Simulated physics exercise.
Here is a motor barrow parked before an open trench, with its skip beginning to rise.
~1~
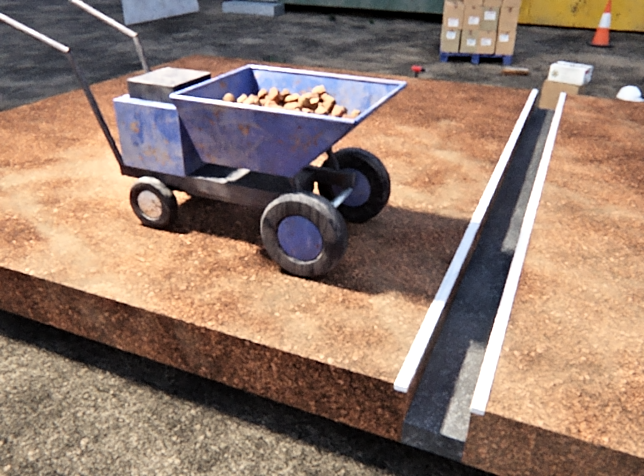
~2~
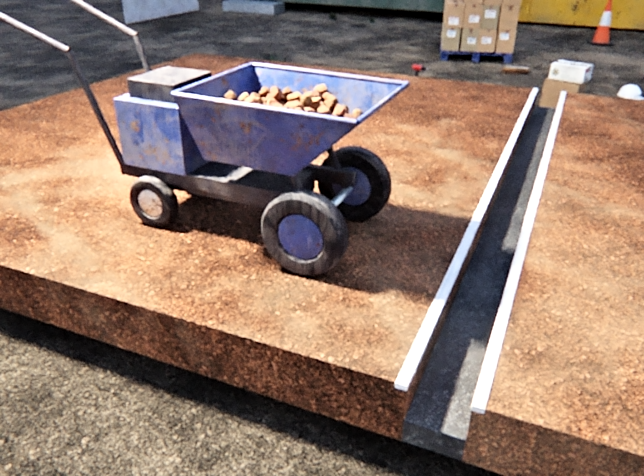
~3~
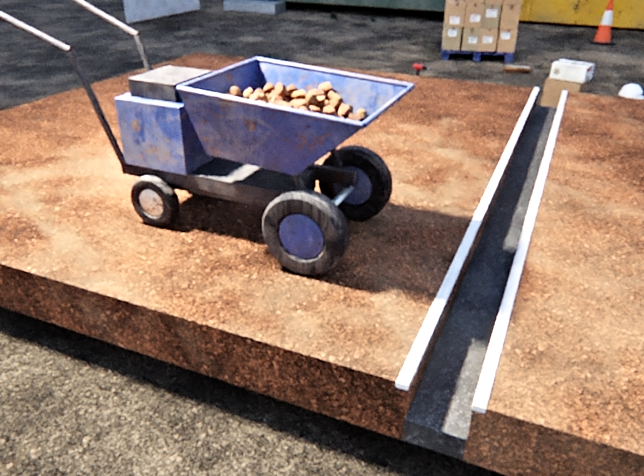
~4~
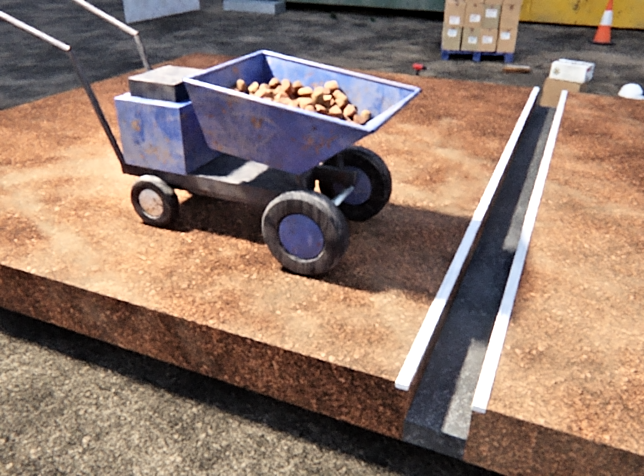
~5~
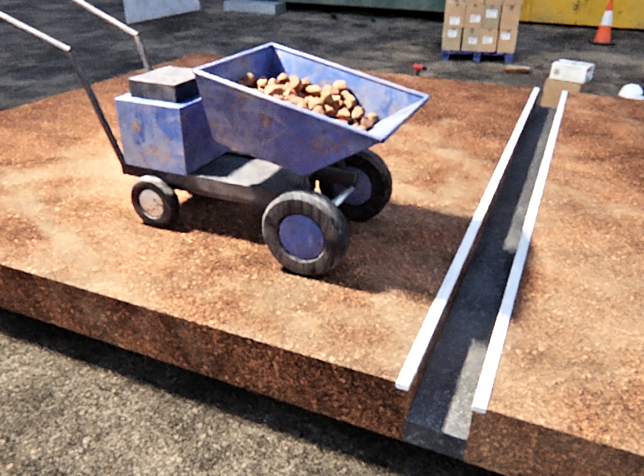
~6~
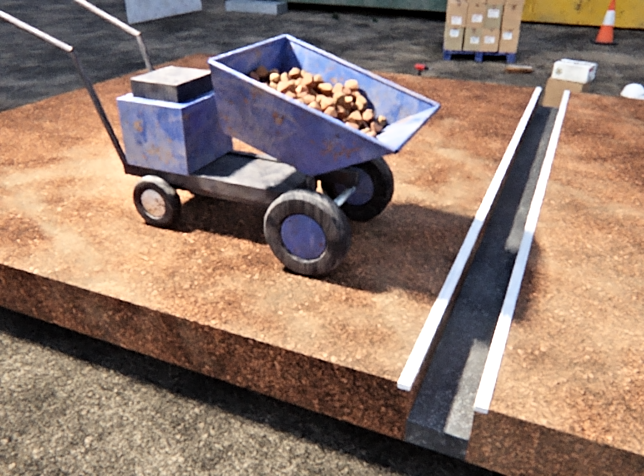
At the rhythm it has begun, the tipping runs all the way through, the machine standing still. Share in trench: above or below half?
The bulk.
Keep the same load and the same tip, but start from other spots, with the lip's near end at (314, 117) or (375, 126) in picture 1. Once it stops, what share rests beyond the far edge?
First try: Some 0 %; second try: 30 %.
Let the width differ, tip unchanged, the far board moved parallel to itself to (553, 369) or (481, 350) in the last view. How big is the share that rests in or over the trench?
Result, try 1: 100 in a hundred; try 2: 60 in a hundred.
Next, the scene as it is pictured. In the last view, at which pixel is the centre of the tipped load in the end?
About (487, 280).
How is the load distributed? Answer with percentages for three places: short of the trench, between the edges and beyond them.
Approximate split: Short 10 percent, between 80 percent, beyond 10 percent.
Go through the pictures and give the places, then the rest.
In the first picture, lip of the skip (355, 123), level; top of the load (270, 111), clay clods; first edge of the trench (423, 337); far edge (492, 356), the trench under half as wide as the skip, and about half as deep as wide.
In the second picture, lip of the skip (357, 123), level; top of the load (272, 109).
In the third picture, lip of the skip (363, 126), tipped barely; top of the load (276, 102).
In the fourth picture, lip of the skip (372, 132), tipped a little; top of the load (282, 98).
In the fifth picture, lip of the skip (382, 140), tipped a little; top of the load (276, 92).
In the sixth picture, lip of the skip (395, 151), tipped clearly; top of the load (275, 80); first edge of the trench (426, 336); far edge (496, 354).
Just after the last frame, skip tipped steeply; every one in the skip.
A moment on, skip tipped steeply; the larger part in the skip; just a few short of the trench; about a tenth in or heaped over the trench; just a few beyond it; just a few falling.
Further on, skip tipped right over; about a tenth in the skip; about a tenth short of the trench; the larger part in or heaped over the trench; about a tenth beyond it.
When it is over, skip tipped right over; just a few in the skip; about a tenth short of the trench; the larger part in or heaped over the trench; about a tenth beyond it.
